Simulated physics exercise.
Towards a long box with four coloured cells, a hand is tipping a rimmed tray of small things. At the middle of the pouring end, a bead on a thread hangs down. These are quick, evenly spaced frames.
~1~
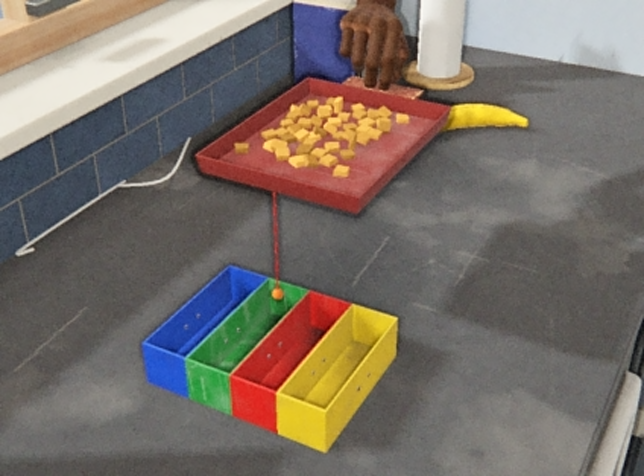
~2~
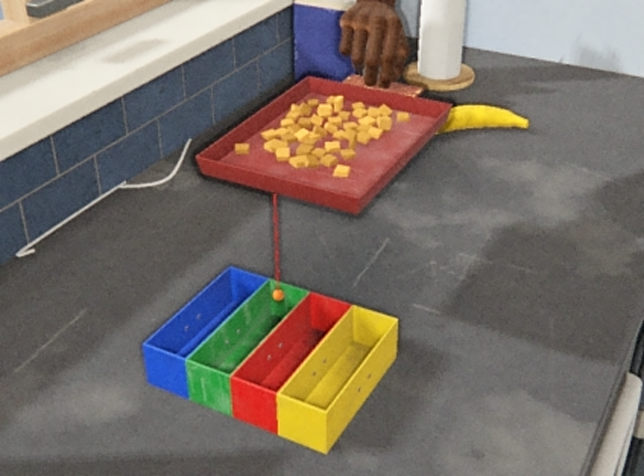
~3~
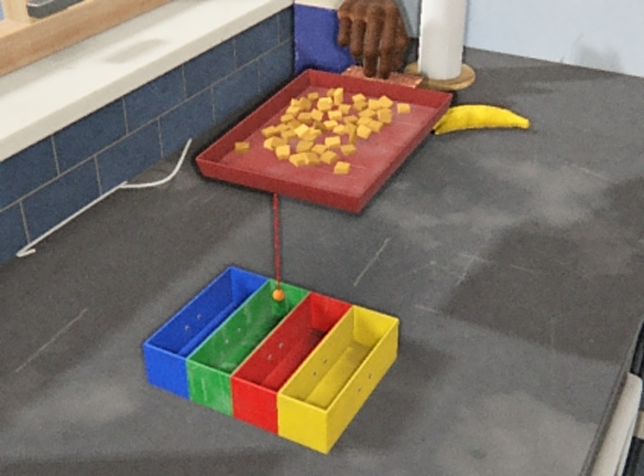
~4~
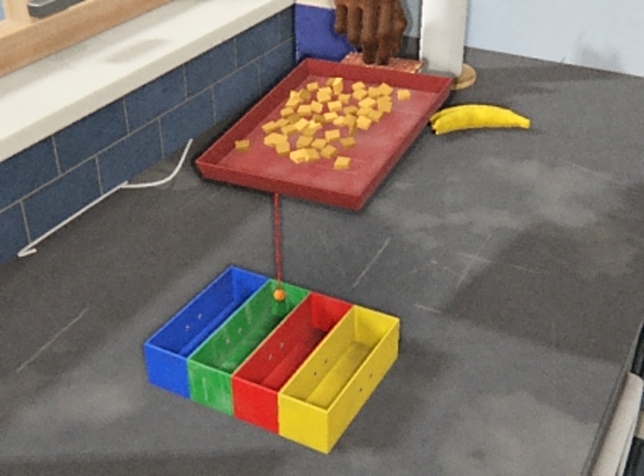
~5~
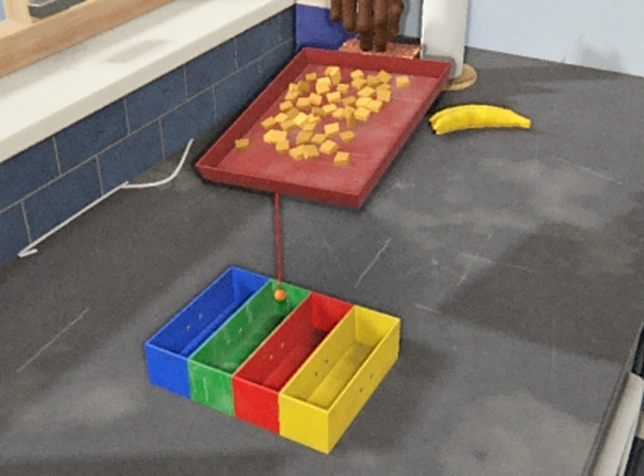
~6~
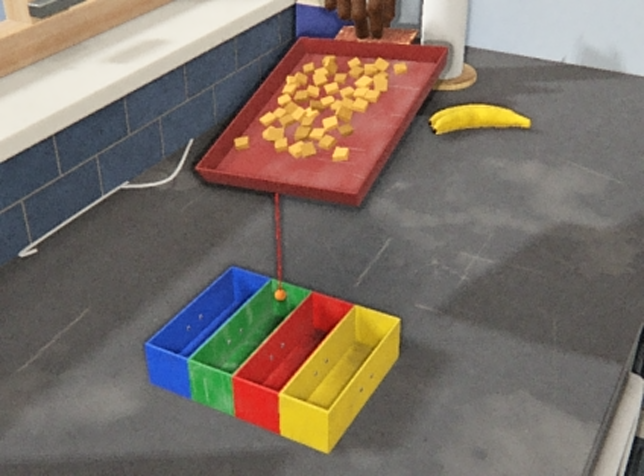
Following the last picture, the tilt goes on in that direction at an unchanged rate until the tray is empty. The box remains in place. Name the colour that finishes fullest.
Blue.
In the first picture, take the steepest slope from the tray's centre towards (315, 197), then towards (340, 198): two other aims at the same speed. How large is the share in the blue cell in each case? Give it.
0 % and 0 %, roughly.
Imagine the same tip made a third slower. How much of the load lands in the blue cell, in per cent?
Roughly 60 %.
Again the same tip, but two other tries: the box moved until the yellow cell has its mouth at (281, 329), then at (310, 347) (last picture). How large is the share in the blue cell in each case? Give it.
Roughly 20% the first time and 50% the second time.
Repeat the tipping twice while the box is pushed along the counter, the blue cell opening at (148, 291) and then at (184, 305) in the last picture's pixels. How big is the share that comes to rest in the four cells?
Try 1: Some 100 %; try 2: Some 90 %.
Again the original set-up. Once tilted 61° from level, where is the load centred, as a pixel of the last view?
The middle of the load sits near (241, 155).
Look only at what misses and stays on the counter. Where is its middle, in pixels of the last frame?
Its middle is at roughly (123, 330).
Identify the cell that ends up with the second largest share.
Rank 2: The green one.
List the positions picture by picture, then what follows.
Corners of the pouring end at (201, 154) and (357, 195), level; middle of the load at (330, 128), cereal squares; bead on its thread at (278, 294); blue cell at (166, 366); green cell at (209, 383); red cell at (254, 400); yellow cell at (302, 419), in the first frame.
Corners of the pouring end at (201, 156) and (357, 195), level; middle of the load at (331, 128), in the second frame.
Corners of the pouring end at (201, 158) and (357, 194), tipped barely, lowest at the left corner; middle of the load at (331, 125), in the third frame.
Corners of the pouring end at (201, 160) and (356, 193), tipped a little, lowest at the left corner; middle of the load at (331, 117), in the fourth frame.
Corners of the pouring end at (201, 163) and (355, 191), tipped a little, lowest at the left corner; middle of the load at (330, 110), in the fifth frame.
Corners of the pouring end at (201, 166) and (354, 190), tipped clearly, lowest at the left corner; middle of the load at (328, 102); blue cell at (169, 367); green cell at (212, 384); red cell at (257, 401); yellow cell at (304, 420), in the sixth frame.
Soon, tray tipped steeply; nearly all on the tray; a small part falling or outside the box.
A while on, tray tipped right over; most on the tray; a small part in the blue cell; a small part falling or outside the box.
Towards the end, tray tipped past a quarter turn; about half in the blue cell; about a quarter in the green cell; about a third falling or outside the box.
Finally, tray tipped past a quarter turn; about half in the blue cell; about a quarter in the green cell; none in the yellow cell; none in the red cell; about a third outside the box.
